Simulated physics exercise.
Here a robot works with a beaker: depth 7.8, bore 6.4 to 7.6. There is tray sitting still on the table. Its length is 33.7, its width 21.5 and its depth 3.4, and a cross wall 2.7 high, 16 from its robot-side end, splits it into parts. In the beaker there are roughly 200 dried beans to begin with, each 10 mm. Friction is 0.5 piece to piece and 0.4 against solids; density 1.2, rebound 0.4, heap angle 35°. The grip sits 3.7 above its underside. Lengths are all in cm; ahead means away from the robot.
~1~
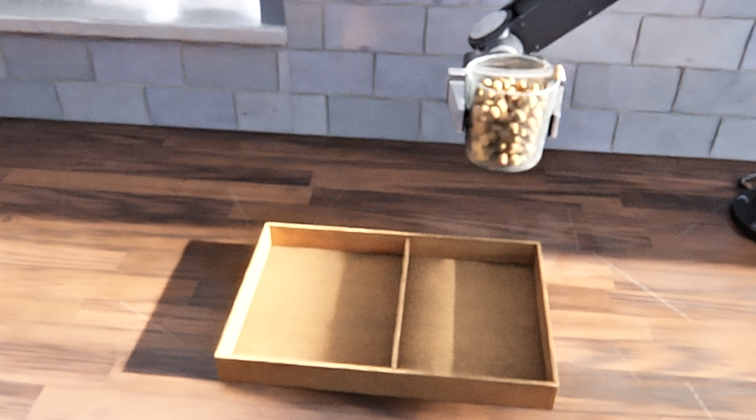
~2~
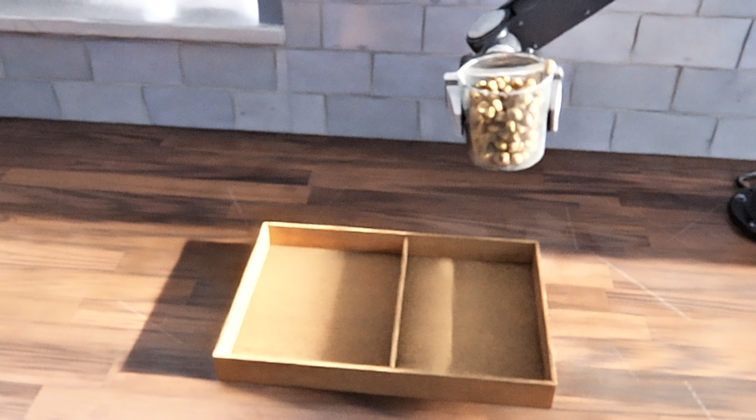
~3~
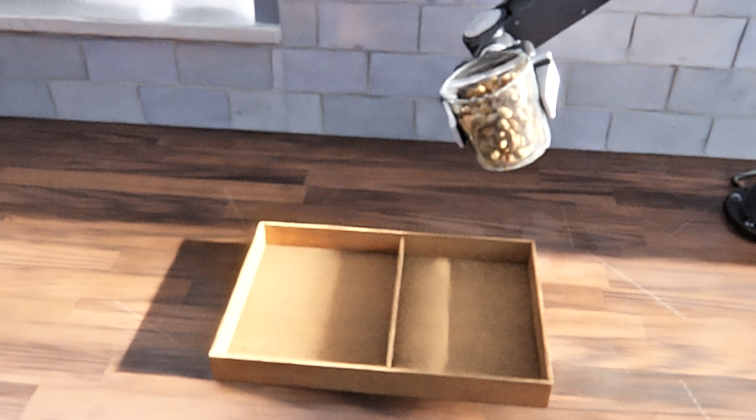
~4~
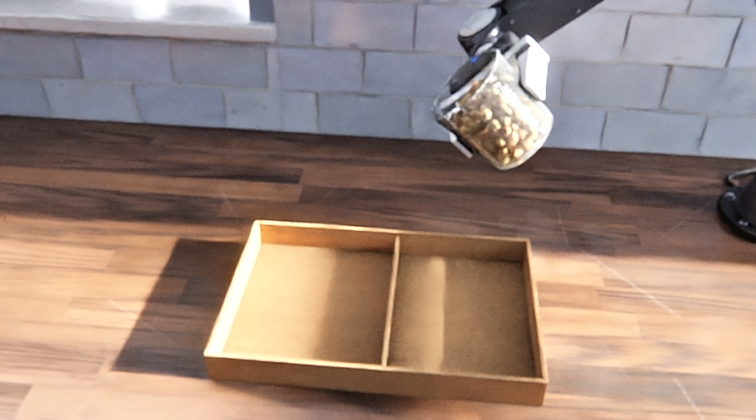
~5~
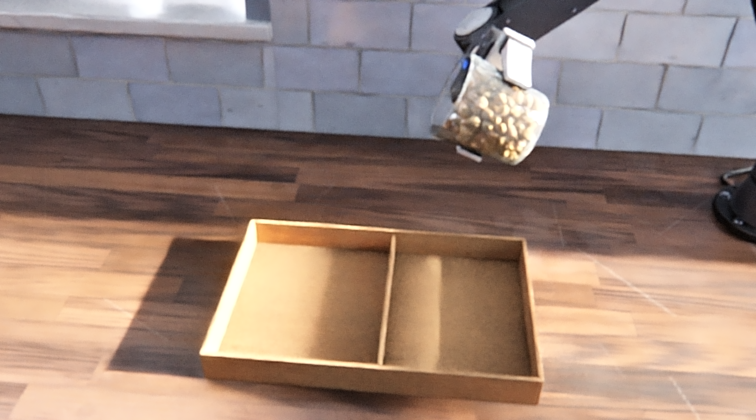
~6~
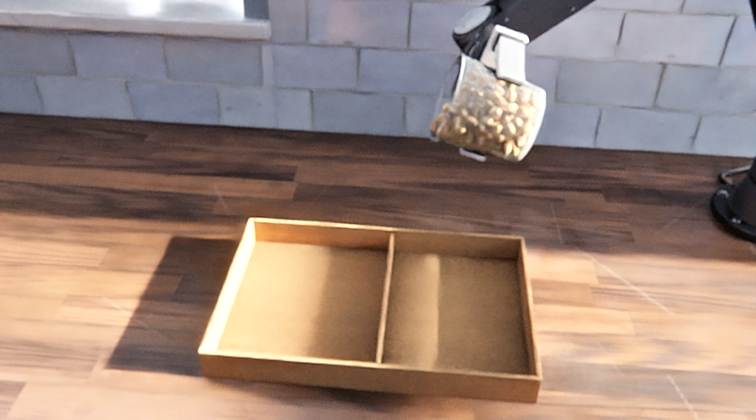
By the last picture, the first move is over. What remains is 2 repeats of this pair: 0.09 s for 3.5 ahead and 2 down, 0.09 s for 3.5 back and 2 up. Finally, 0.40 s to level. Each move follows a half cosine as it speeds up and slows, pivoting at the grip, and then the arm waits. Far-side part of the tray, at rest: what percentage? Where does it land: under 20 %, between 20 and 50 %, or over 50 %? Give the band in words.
It falls in the band between 20 and 50 %.
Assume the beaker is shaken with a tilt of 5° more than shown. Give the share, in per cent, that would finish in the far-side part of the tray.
Estimate: Close to 35 per cent.
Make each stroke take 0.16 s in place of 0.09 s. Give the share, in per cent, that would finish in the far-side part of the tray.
That gives about 5 percent.
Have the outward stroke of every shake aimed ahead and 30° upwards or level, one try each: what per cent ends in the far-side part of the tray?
Estimates, in order: 85 % then 60 %.
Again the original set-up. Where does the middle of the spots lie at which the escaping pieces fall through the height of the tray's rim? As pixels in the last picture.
Centre: About (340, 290).
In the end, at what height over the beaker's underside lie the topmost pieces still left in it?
I'd put it at close to 7.0 centimetres.
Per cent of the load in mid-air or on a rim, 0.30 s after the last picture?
I'd reckon close to 14 per cent.
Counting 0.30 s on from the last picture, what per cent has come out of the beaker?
Share gone: Around 20 %.
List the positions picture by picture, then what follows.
The first picture shows beaker middle at (507, 116), level; upper third of the load around (509, 104), from x 475 to 560, top at y 75; 201 in the beaker.
The second picture shows beaker middle at (505, 115), tilted 7° forward; upper third of the load around (508, 103), from x 470 to 550, top at y 65.
The third picture shows beaker middle at (500, 114), tilted 25° forward; upper third of the load around (506, 101), from x 465 to 540, top at y 80.
The fourth picture shows beaker middle at (495, 114), tilted 48° forward; upper third of the load around (503, 100), from x 455 to 540, top at y 75.
The fifth picture shows beaker middle at (490, 113), tilted 66° forward; upper third of the load around (496, 99), from x 450 to 535, top at y 75.
The sixth picture shows beaker middle at (489, 112), tilted 73° forward; upper third of the load around (499, 100), from x 435 to 535, top at y 75; 201 in the beaker.
Then, 0.30 s after the last picture, tilted 73° forward, highest piece 27 above the table; 163 in the beaker, 9 in the far-side part, 1 in the robot-side part, 28 in flight or on a rim.
Then, 0.61 s after the last picture, tilted 23° forward, highest piece 30 above the table; 132 in the beaker, 55 in the far-side part, 12 in the robot-side part, 2 in flight or on a rim.
Then, 0.96 s after the last picture, level, highest piece 30 above the table; 132 in the beaker, 57 in the far-side part, 12 in the robot-side part.
Then, 2.01 s after the last picture, level, highest piece 30 above the table; 132 in the beaker, 57 in the far-side part, 12 in the robot-side part.
Final count, 132 in the beaker, 57 in the far-side part, 12 in the robot-side part. That is 28 % in the far-side part of the tray.
